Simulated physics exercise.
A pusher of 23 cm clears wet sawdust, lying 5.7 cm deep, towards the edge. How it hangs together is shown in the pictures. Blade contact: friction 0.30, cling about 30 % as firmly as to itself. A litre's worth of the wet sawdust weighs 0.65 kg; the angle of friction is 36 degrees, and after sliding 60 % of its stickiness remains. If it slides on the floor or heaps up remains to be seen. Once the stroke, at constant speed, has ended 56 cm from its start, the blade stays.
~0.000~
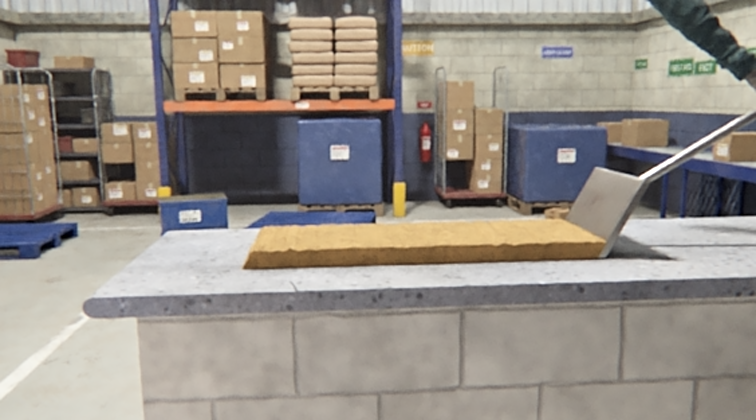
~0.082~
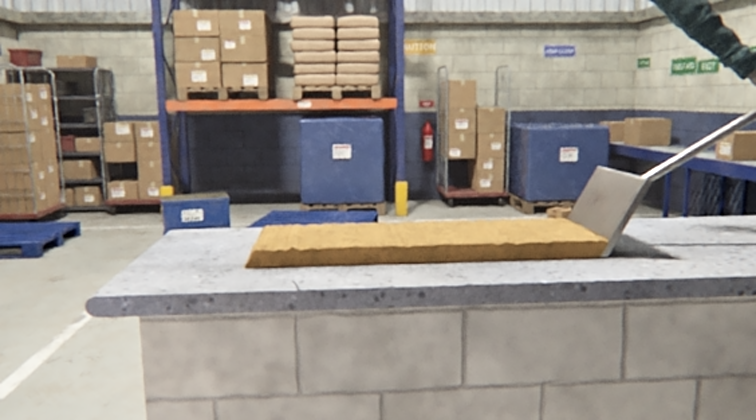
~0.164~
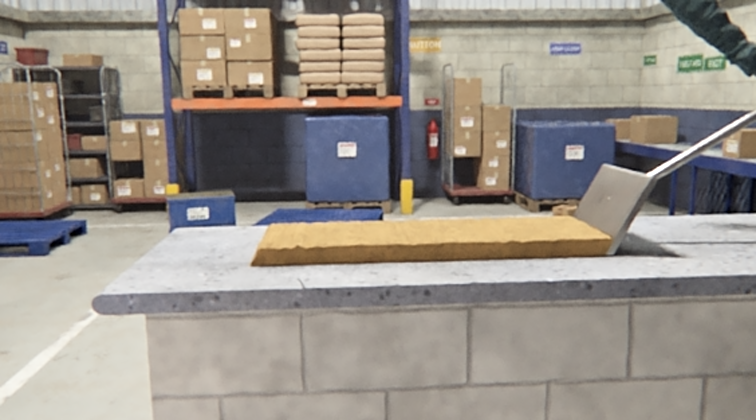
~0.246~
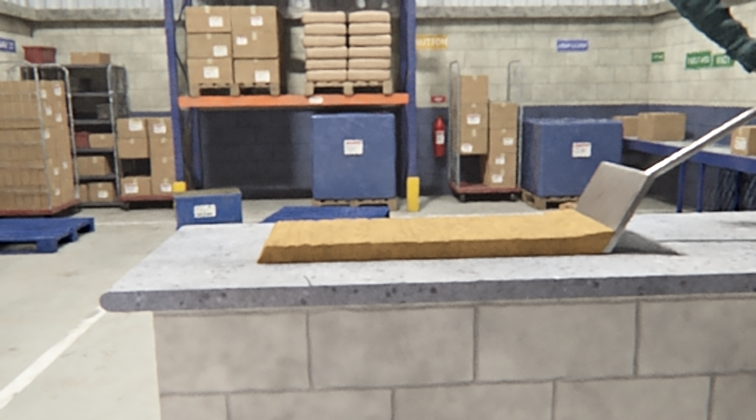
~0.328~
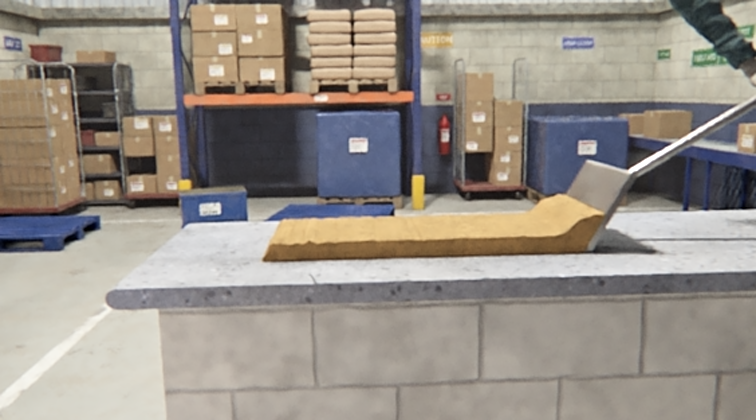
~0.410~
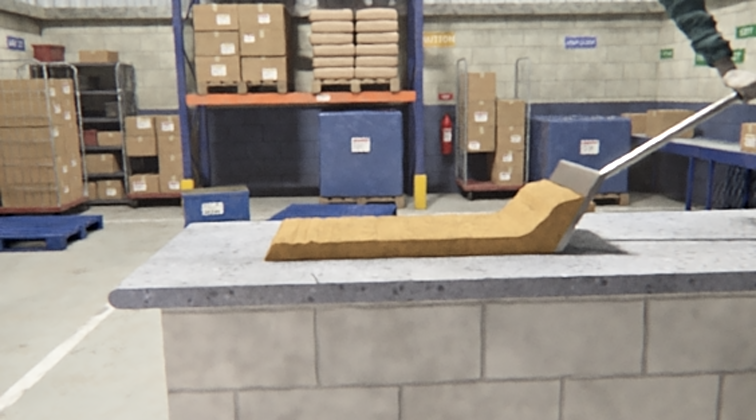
A flat metal pusher on a long handle, gripped by a gloved hand at upper right, stands against a yellow-brown slab of wet sawdust on a grey stone counter, seen from the front in a warehouse. Behind are cardboard boxes, stacked sacks, blue crates and an orange-beamed rack. The blade, still at first, slides left, heaping sawdust against it, while the view shifts slightly.
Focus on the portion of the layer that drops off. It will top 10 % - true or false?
False.
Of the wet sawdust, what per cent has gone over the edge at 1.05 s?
About 0 %.
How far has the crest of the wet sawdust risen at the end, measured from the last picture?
Measured change: About 9.0 cm.
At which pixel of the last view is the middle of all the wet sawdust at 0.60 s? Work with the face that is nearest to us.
Pretty much at (417, 234), I'd say.
By 0.60 s, 0 % has gone over the edge.
By 0.83 s, 0 % has gone over the edge.
By 1.05 s, 0 % has gone over the edge.
By 1.28 s, 0 % has gone over the edge.
By 1.38 s, at the end, 0 % has gone over the edge.
